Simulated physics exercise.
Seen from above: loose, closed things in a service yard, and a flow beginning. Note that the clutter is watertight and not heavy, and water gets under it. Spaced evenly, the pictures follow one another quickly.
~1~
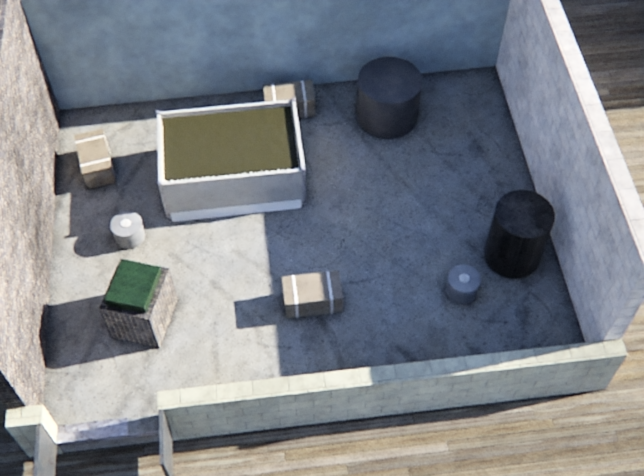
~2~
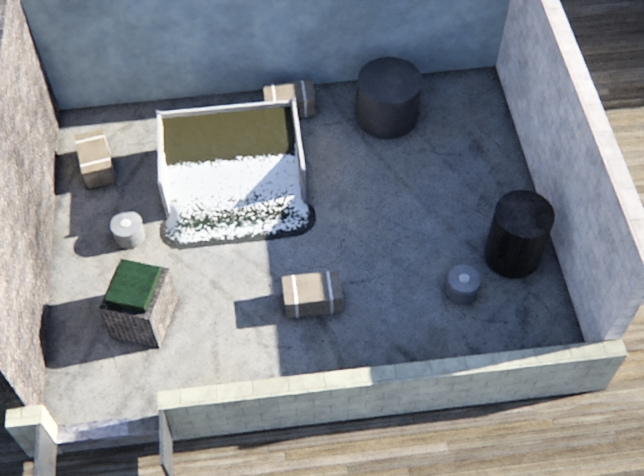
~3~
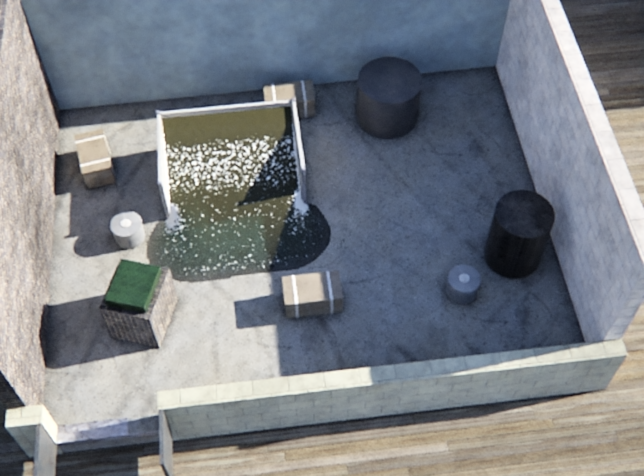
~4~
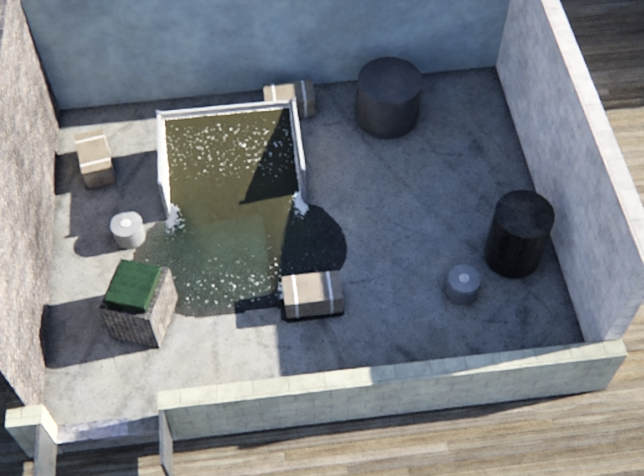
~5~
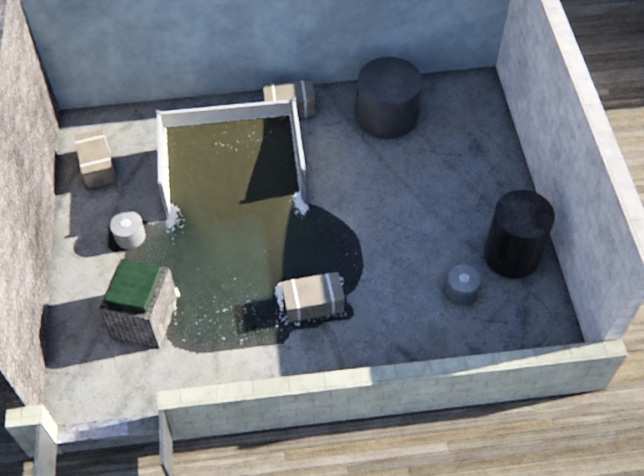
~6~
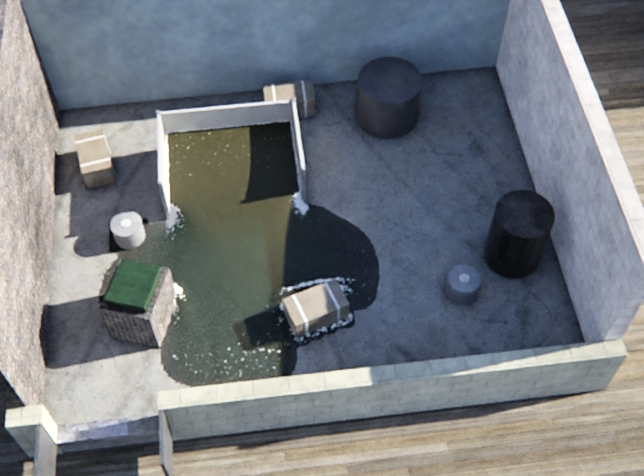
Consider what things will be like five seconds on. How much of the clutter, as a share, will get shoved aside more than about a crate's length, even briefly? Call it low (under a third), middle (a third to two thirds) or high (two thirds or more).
Middle.
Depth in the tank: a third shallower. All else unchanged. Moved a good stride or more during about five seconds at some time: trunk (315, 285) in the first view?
The full distance.
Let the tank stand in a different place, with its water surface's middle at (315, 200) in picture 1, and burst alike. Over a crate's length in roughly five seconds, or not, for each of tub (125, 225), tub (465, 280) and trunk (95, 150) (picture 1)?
Far enough, Far enough, Not far.
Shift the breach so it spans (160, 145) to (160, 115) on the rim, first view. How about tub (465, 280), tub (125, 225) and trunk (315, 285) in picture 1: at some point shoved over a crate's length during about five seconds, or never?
First under that mark, then under that mark, then under that mark.
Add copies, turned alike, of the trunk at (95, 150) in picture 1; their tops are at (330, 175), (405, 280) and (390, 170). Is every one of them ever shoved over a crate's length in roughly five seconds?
Each in turn: Stays in place, pushed clear, stays in place.
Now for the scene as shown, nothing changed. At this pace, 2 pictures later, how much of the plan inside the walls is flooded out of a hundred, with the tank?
Estimate: 35 %.
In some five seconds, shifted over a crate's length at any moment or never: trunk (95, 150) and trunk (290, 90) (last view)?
Never got far, then never got far.
A moment on, 1 of 5 are well off their spots; 0 afloat.
Next, 1 of 5 are well off their spots; 1 afloat.
Later, 2 of 5 are well off their spots; 2 afloat.
In the end, 3 of 5 are well off their spots, and 3 have been at some point; 2 afloat.
